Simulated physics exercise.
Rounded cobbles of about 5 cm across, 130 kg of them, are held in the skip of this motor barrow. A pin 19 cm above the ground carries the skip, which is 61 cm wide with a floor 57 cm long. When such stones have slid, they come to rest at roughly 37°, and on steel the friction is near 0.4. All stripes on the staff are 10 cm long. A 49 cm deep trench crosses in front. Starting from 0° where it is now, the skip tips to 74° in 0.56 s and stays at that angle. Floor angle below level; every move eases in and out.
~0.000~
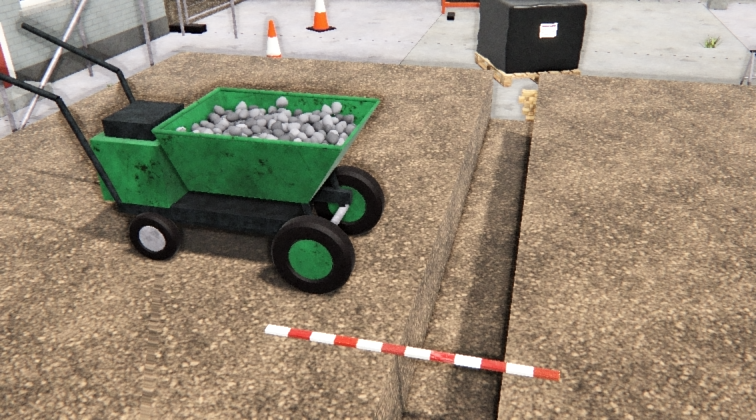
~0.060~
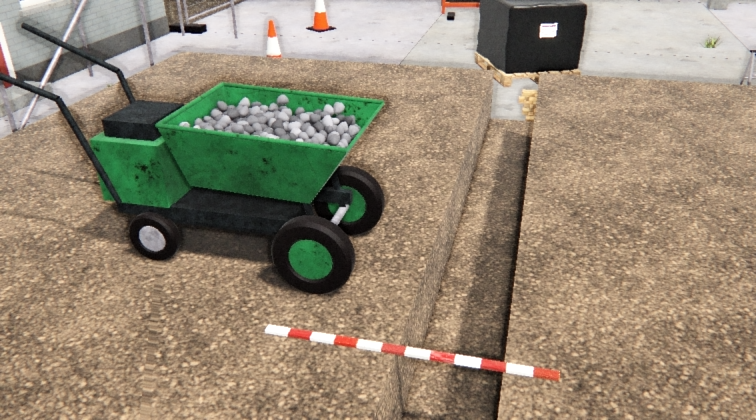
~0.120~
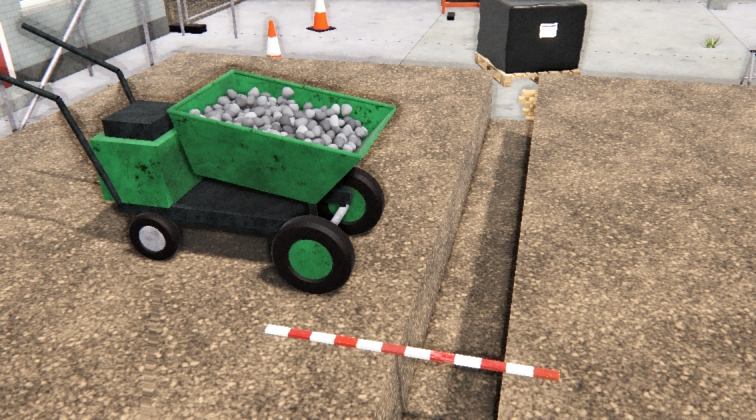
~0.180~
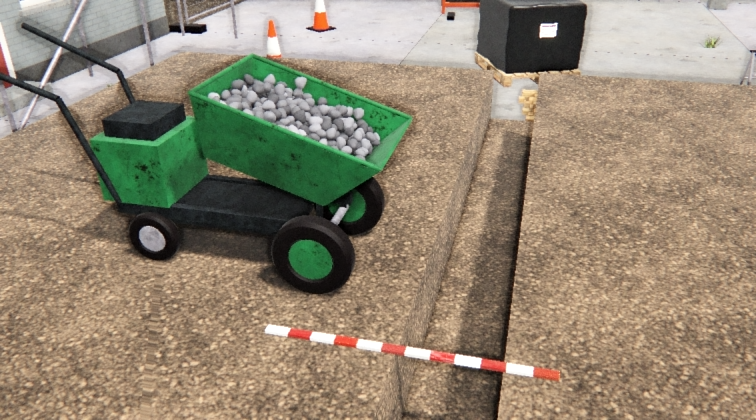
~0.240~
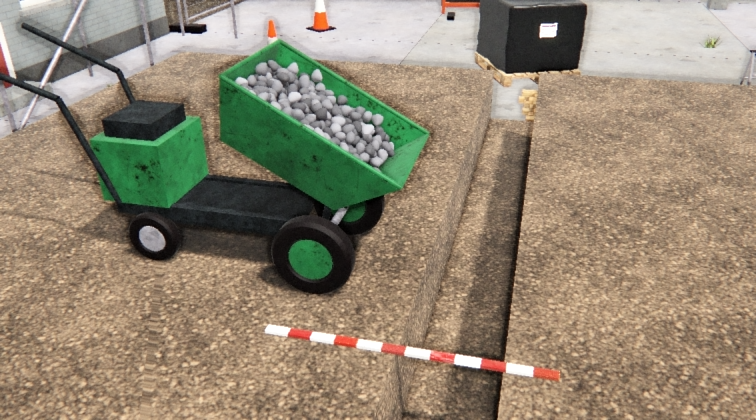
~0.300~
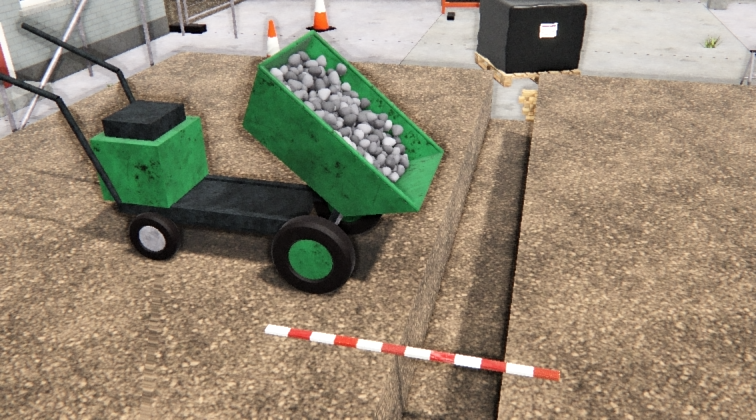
In this clip, the green skip of a small wheeled barrow, loaded with grey rounded stones, starts level and tilts steadily steeper toward a trench on the right, its rear end rising while the wheeled base stays still.
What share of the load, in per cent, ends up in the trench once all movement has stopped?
About 60 per cent.
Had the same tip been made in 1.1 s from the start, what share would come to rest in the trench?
I'd put it at some 85 in a hundred.
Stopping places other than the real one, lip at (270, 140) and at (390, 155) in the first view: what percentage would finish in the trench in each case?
Some 85 and some 20 per cent, in that order.
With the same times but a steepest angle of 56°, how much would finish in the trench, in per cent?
Then about 30 per cent.
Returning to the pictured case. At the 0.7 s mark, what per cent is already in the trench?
Some 35 per cent.
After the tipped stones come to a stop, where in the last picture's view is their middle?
Somewhere around (497, 347) in the last picture.
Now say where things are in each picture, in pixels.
In the first frame, lip at (341, 148), floor tilted 0°, highest stones at (263, 114).
In the second frame, the skip is at 2°, its lip at (347, 151); the top of the load is at (260, 111); the stones move at 0.5 m/s on average.
In the third frame, lip at (361, 157), floor tilted 9°, highest stones at (247, 100); the stones move at 1.1 m/s on average.
In the fourth frame, lip at (380, 170), floor tilted 18°, highest stones at (256, 87); the stones move at 1.5 m/s on average.
In the fifth frame, lip at (401, 188), floor tilted 29°, highest stones at (273, 75); the stones move at 1.8 m/s on average.
In the sixth frame, the skip is at 41°, its lip at (418, 210); the top of the load is at (301, 65); the stones move at 1.9 m/s on average.
After 0.4 s the floor is at 62°; 100 % in the skip; the foremost stones are at (430, 215).
After 0.7 s the floor is at 74°; 62 % in the skip, 35 % in the trench, 3 % past the trench; the foremost stones are at (527, 294).
After 1.0 s the floor is at 74°; 12 % in the skip, 48 % in the trench, 41 % past the trench; the foremost stones are at (755, 309).
After 3.0 s the floor is at 74°; 0 % in the skip, 60 % in the trench, 40 % past the trench; the foremost stones are past the picture's edge.
